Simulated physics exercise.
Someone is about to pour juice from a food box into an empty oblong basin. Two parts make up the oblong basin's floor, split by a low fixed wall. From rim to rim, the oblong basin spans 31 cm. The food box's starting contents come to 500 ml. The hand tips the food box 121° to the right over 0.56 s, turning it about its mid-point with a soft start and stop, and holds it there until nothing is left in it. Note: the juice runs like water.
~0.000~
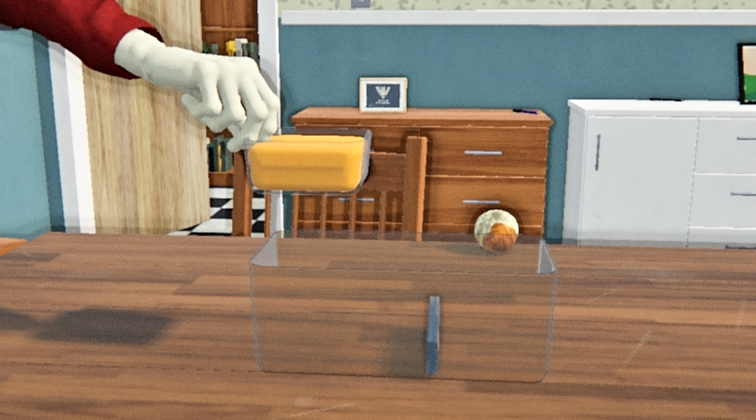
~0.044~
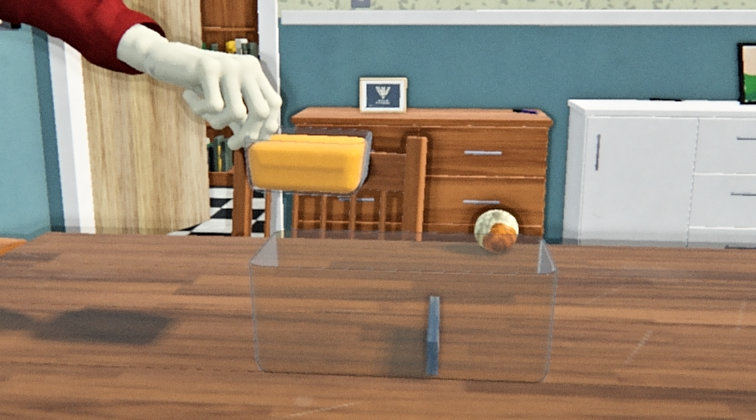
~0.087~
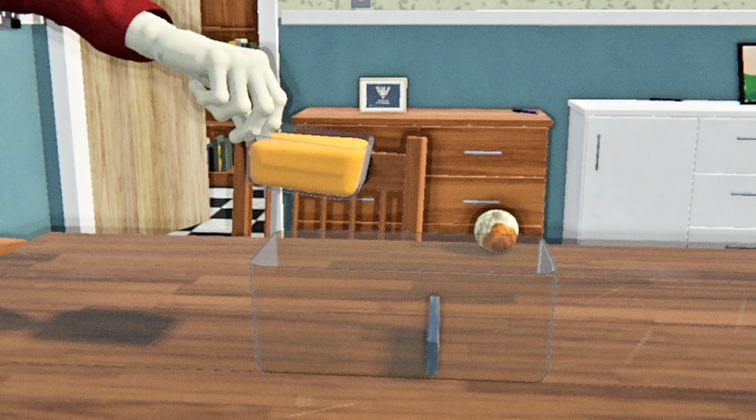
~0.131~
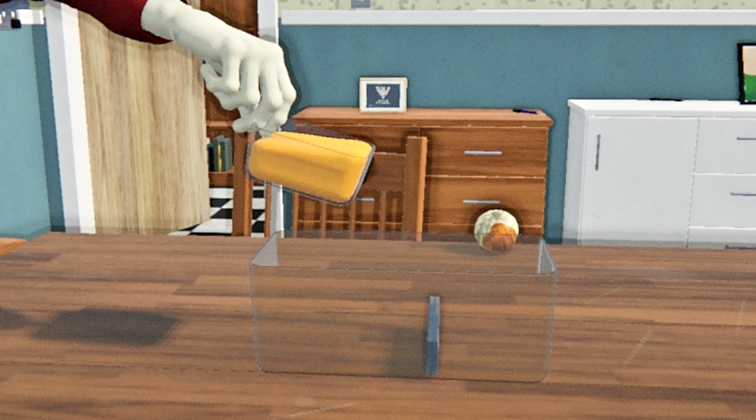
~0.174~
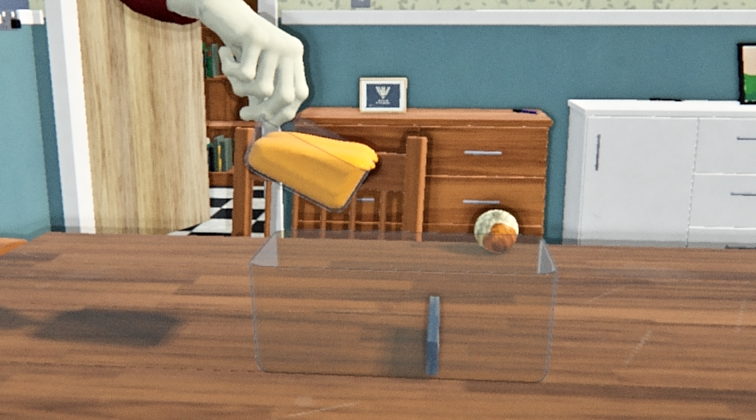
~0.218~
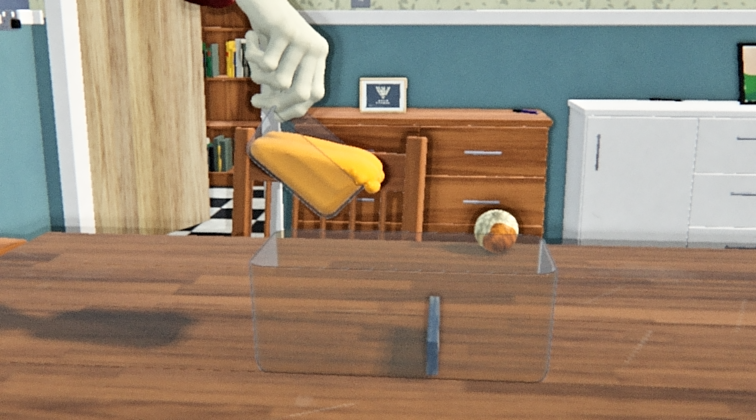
At the start, a pale hand holds a clear food box of orange-yellow juice level above an empty, see-through oblong basin on a wooden table. The hand tips the box to the right, slowly and then faster, and the juice slides toward the lowered right rim and begins bulging over it.
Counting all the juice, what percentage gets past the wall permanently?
The share past the wall is about 10 per cent.
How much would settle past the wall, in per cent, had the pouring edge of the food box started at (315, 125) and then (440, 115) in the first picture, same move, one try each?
10 per cent first, 75 per cent second.
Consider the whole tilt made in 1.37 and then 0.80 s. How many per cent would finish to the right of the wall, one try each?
It comes to 30 per cent, and then 15 per cent.
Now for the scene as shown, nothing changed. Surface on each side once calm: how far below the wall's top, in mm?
The left comes to roughly 22 mm and the right to roughly 36 mm.
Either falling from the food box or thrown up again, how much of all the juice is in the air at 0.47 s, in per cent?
Roughly 12 %.
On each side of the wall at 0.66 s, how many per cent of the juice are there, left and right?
Near 86 on the left, 6 on the right.
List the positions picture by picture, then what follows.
In the first picture, it leans 0°; its right rim is at (367, 138); the juice meets the walls at (257, 141) and (365, 144); the oblong basin's rim runs from (263, 248) to (549, 255); the wall's top is at (434, 319).
In the second picture, it leans 2°; its right rim is at (367, 140); the juice meets the walls at (258, 141) and (366, 145).
In the third picture, it leans 7°; its right rim is at (369, 145); the juice meets the walls at (259, 139) and (367, 146).
In the fourth picture, it leans 16°; its right rim is at (371, 154); the juice meets the walls at (262, 138) and (370, 149).
In the fifth picture, it leans 27°; its right rim is at (371, 166); the juice meets the walls at (263, 138) and (370, 157); 4 per cent is over the edge.
In the sixth picture, it leans 40°; its right rim is at (368, 179); the juice meets the walls at (261, 137) and (361, 161); 11 per cent is over the edge.
By 0.47 s the tilt is 114° and 4 per cent is still to pour, 83 is left of the wall and 2 right of it.
By 0.66 s the tilt is 121° and 0 per cent is still to pour, 86 is left of the wall and 6 right of it.
By 0.85 s the tilt is 121° and 0 per cent is still to pour, 85 is left of the wall and 10 right of it.
By 1.06 s the tilt is 121° and 0 per cent is still to pour, 85 is left of the wall and 10 right of it.
At rest 85 per cent lies left of the wall, 10 right of it and 5 outside.
